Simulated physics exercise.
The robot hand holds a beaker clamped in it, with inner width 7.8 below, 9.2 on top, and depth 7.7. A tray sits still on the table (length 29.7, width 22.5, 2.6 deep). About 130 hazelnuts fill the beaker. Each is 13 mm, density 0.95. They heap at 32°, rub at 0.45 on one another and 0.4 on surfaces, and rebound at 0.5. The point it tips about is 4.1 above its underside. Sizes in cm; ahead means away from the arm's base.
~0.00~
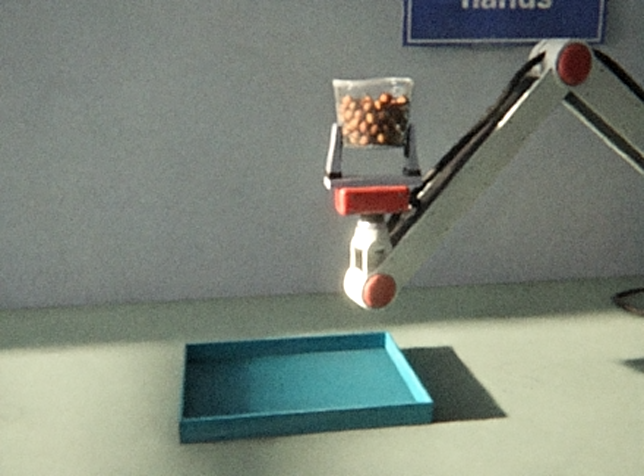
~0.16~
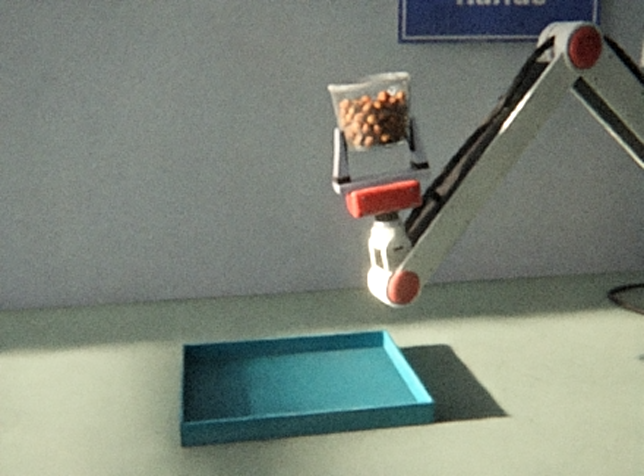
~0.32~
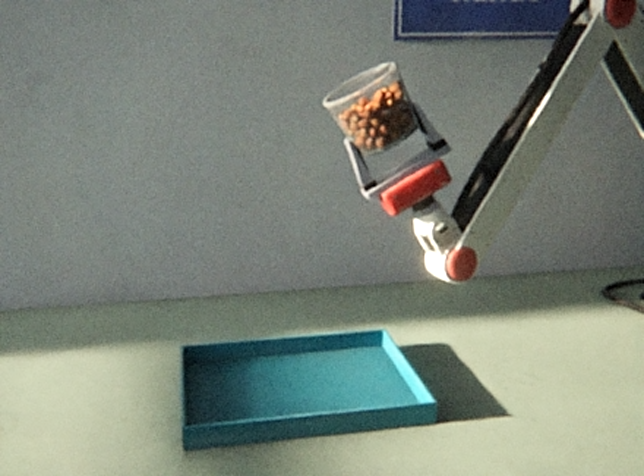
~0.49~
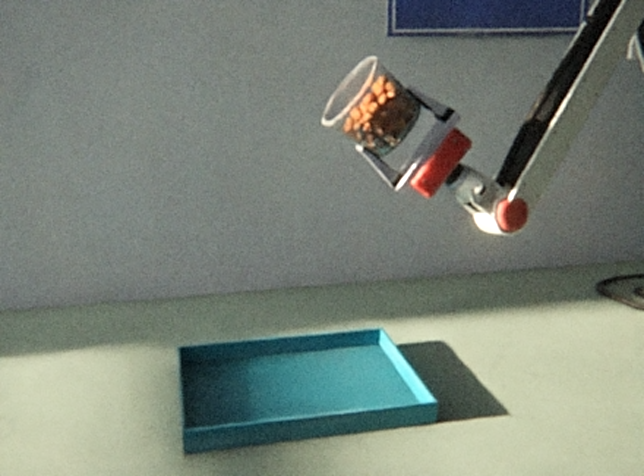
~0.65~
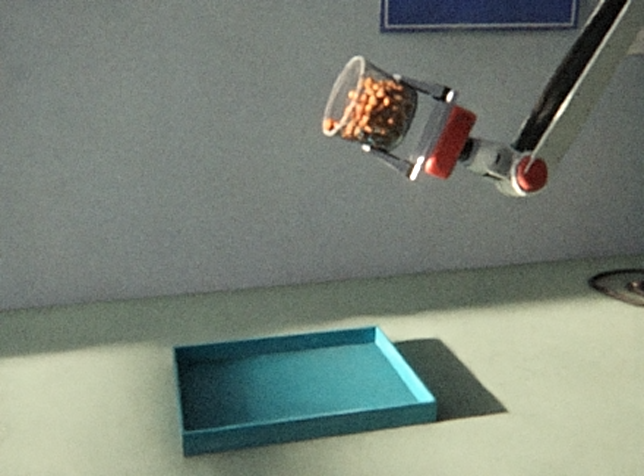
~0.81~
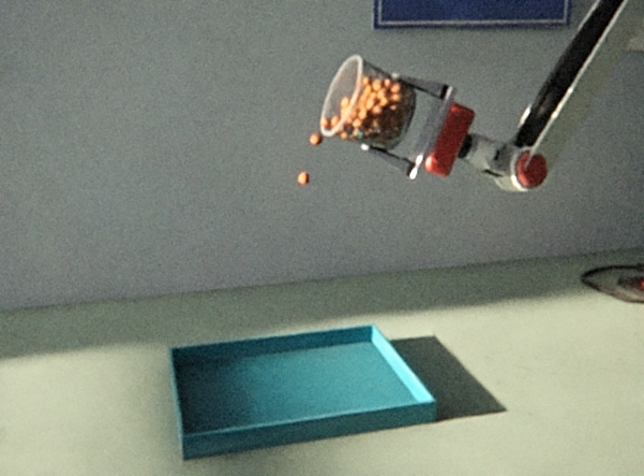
A robot arm lifted back and tilted a clear beaker of hazelnuts to the left, high above a blue tray, until the nuts slid to the rim and a couple dropped out.
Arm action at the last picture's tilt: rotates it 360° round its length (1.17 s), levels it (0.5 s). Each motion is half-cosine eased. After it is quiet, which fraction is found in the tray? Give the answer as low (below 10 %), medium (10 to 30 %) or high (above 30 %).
Medium, 10 to 30 %.
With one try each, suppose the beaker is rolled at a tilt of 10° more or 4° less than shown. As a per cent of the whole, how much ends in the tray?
Roughly 40 and 5 per cent.
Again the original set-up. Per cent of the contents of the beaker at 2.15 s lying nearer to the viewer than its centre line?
60 in a hundred, more or less.
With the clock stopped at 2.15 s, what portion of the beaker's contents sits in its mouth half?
Some 35 per cent.
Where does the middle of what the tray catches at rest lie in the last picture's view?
Near (253, 380).
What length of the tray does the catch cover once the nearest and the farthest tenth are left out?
About 18 cm.
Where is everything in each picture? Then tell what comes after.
In the first picture, the beaker middle at (374, 114), upright; upper third of the load around (374, 107), from x 345 to 405, top at y 100; 130 in the beaker.
In the second picture, the beaker middle at (374, 113), tipped 8°; upper third of the load around (376, 106), from x 345 to 405, top at y 95.
In the third picture, the beaker middle at (375, 112), tipped 29°; upper third of the load around (384, 104), from x 345 to 410, top at y 85.
In the fourth picture, the beaker middle at (375, 111), tipped 52°; upper third of the load around (384, 99), from x 350 to 410, top at y 80.
In the fifth picture, the beaker middle at (373, 109), tipped 66°; upper third of the load around (380, 96), from x 330 to 405, top at y 80.
In the sixth picture, the beaker middle at (371, 108), tipped 67°; upper third of the load around (382, 100), from x 305 to 405, top at y 80; 128 in the beaker, 2 in flight or on a rim.
After 1.48 s, tipped 67°, highest piece 40 above the table; 120 in the beaker, 3 in the tray, 7 in flight or on a rim.
After 2.15 s, tipped 50°, highest piece 38 above the table; 107 in the beaker, 18 in the tray, 5 in flight or on a rim.
After 2.68 s, upright, highest piece 39 above the table; 106 in the beaker, 22 in the tray, 2 on the table or floor.
After 3.38 s, upright, highest piece 39 above the table; 106 in the beaker, 22 in the tray, 2 on the table or floor.
In the end, 106 in the beaker, 22 in the tray, 2 on the table or floor. That is 17 % in the tray.
